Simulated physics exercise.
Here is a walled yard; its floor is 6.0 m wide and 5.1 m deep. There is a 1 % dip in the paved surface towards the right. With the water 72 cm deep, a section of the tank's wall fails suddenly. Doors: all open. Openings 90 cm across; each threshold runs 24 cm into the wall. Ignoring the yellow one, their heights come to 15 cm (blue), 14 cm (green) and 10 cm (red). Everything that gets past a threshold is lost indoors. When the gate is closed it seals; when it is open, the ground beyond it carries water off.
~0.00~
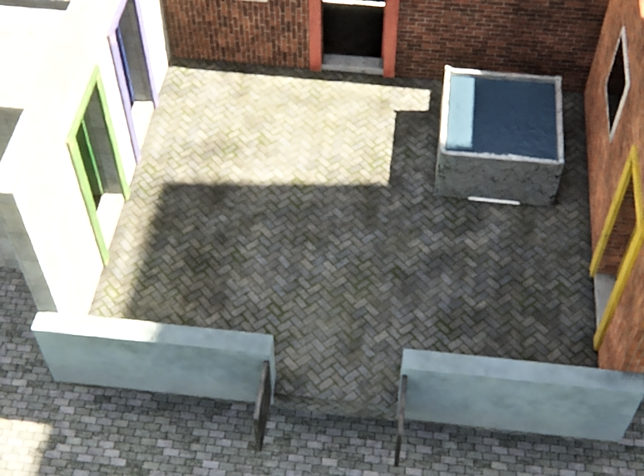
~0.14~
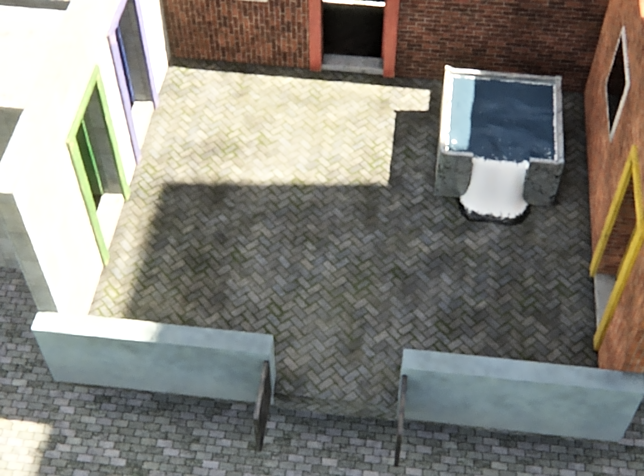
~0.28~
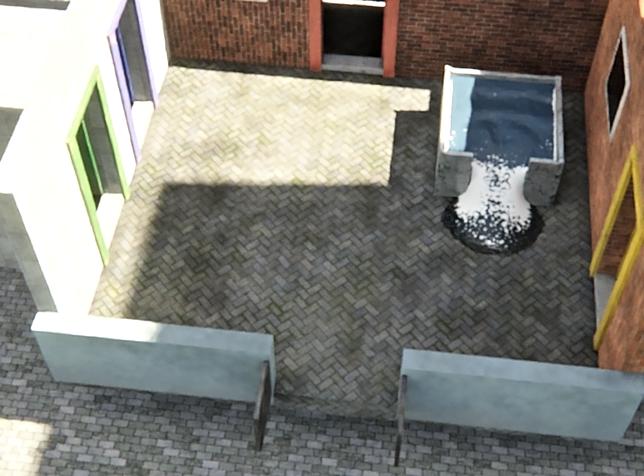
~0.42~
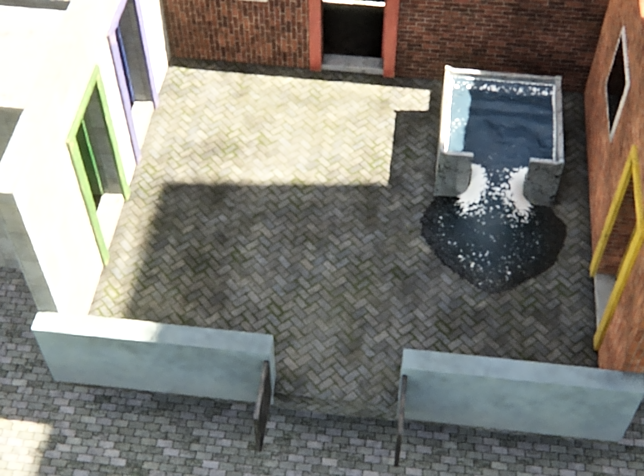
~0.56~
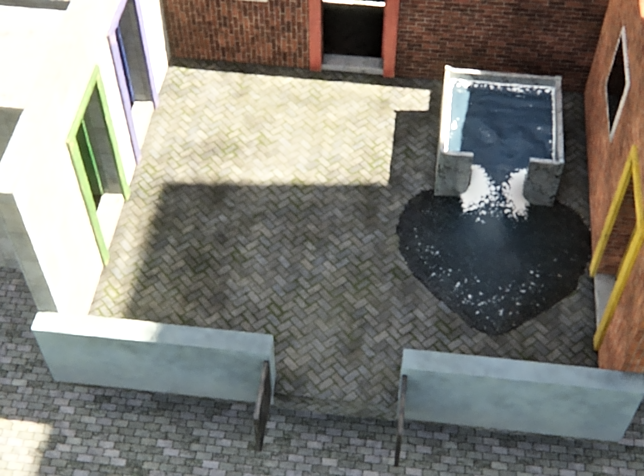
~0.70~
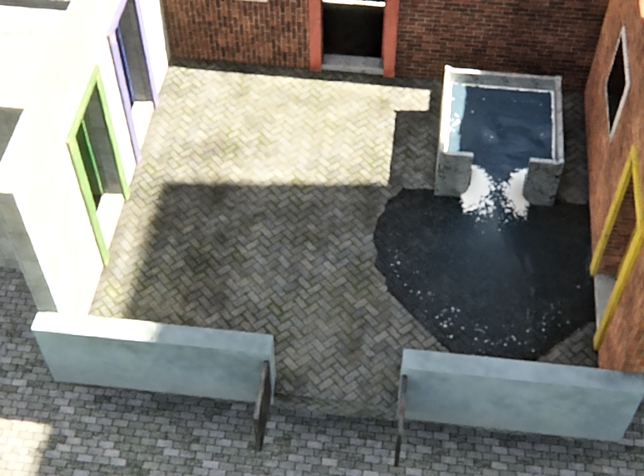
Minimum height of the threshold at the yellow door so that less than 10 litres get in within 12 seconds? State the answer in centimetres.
Roughly 13.5 cm.
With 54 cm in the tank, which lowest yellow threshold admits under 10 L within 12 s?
Required height: Approx. 10.0 cm.
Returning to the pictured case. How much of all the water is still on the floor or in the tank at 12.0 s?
Water still present: Approx. 76 %.
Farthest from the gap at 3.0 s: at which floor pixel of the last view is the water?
At about (107, 355).
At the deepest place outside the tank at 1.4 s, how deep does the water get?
Close to 38 centimetres.
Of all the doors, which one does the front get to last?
I'd say the red one.
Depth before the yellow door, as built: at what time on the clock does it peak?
Around 3.4 s.
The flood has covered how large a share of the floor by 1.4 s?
Roughly 30 percent of the floor.
After 1.4 s water covers 30 % of the floor, deepest (38 cm) near (597, 409); 16 cm at the yellow door, 2 litres in over its 10 cm threshold.
After 3.0 s water covers 35 % of the floor, deepest (20 cm) near (501, 318); 15 cm at the yellow door, 16 litres in over its 10 cm threshold.
After 12.0 s water covers 95 % of the floor, deepest (8 cm) near (423, 154); 6 cm at the yellow door, 40 litres in over its 10 cm threshold.
At the yellow door as built, the water arrived by 0.7 s and peaked near 16 cm at 3.4 s.
Run again over the same 12 s with other heights there, 20 litres in over 12 cm, 3 litres over 16 cm. The limit of 10 litres is kept from about 13.5 cm up.
